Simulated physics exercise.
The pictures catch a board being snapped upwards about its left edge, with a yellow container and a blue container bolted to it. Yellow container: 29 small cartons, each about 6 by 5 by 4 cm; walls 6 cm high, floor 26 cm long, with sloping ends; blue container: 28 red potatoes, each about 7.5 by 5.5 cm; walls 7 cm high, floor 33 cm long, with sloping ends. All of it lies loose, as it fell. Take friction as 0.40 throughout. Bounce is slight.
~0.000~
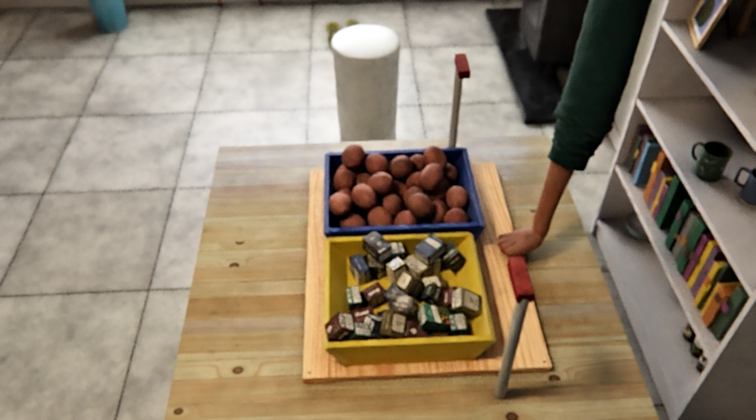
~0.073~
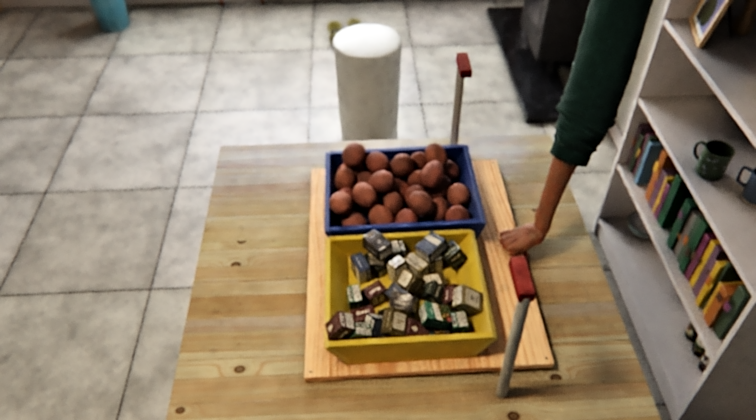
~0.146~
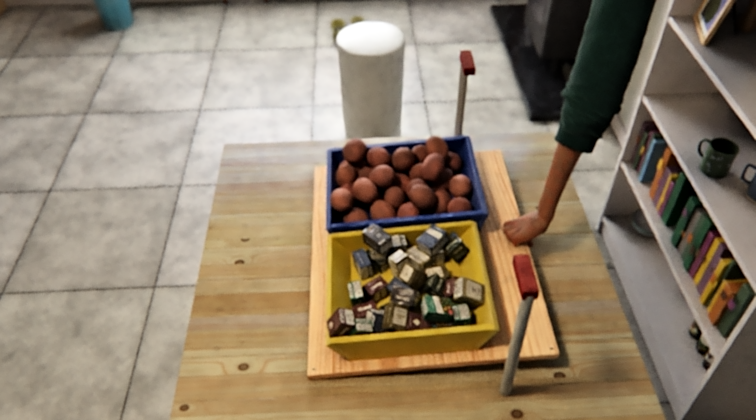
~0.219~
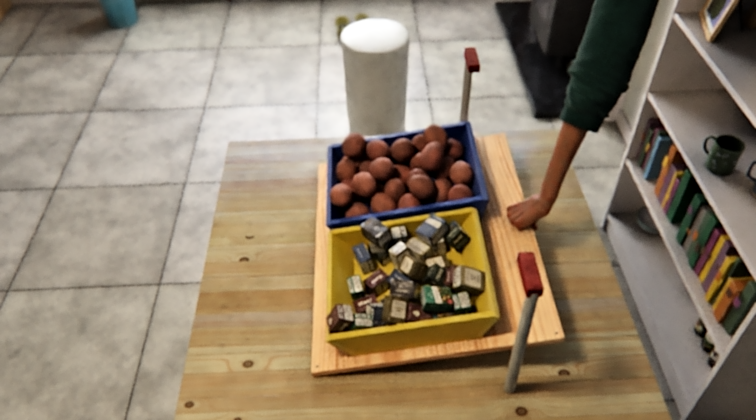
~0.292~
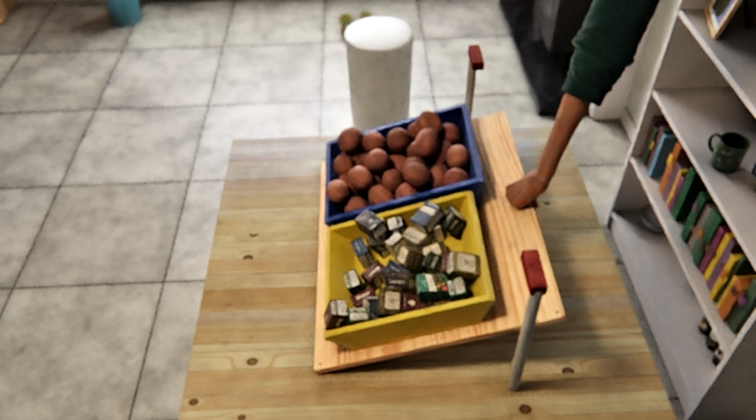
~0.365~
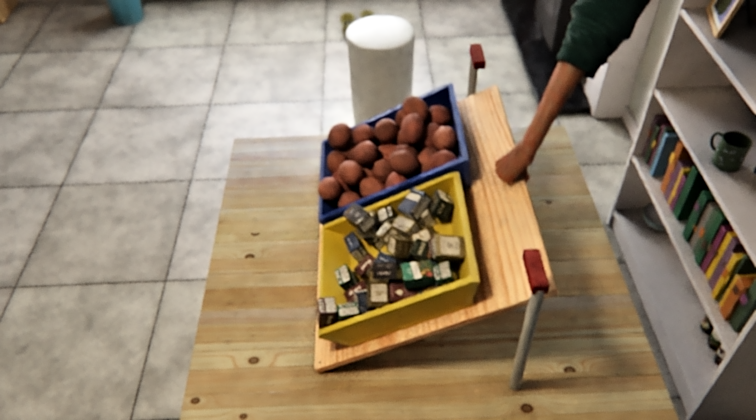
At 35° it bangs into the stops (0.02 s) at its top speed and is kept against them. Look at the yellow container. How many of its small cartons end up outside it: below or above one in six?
It sheds more than one in six of them.
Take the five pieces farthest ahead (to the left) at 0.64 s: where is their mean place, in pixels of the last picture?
Near (296, 217).
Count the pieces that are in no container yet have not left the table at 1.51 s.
Roughly 16.
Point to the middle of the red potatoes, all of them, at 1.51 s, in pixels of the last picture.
At about (341, 163).
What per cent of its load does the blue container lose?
Blue container 40 per cent.
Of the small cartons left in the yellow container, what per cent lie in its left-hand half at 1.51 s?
Roughly 100 in a hundred.
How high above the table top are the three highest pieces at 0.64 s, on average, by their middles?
About 30 cm.
After 0.41 s, it hits the stops.
After 0.50 s, tilt 35°; yellow container 29 in, 0 out and blue container 28 in, 0 out.
After 0.64 s, tilt 35°; yellow container 27 in, 2 out and blue container 26 in, 2 out.
After 0.90 s, tilt 35°; yellow container 24 in, 5 out and blue container 22 in, 6 out.
Outcome (at 1.51 s), yellow container 21 in, 8 out and blue container 17 in, 11 out. Asked share, 8 of 29, 28 per cent.
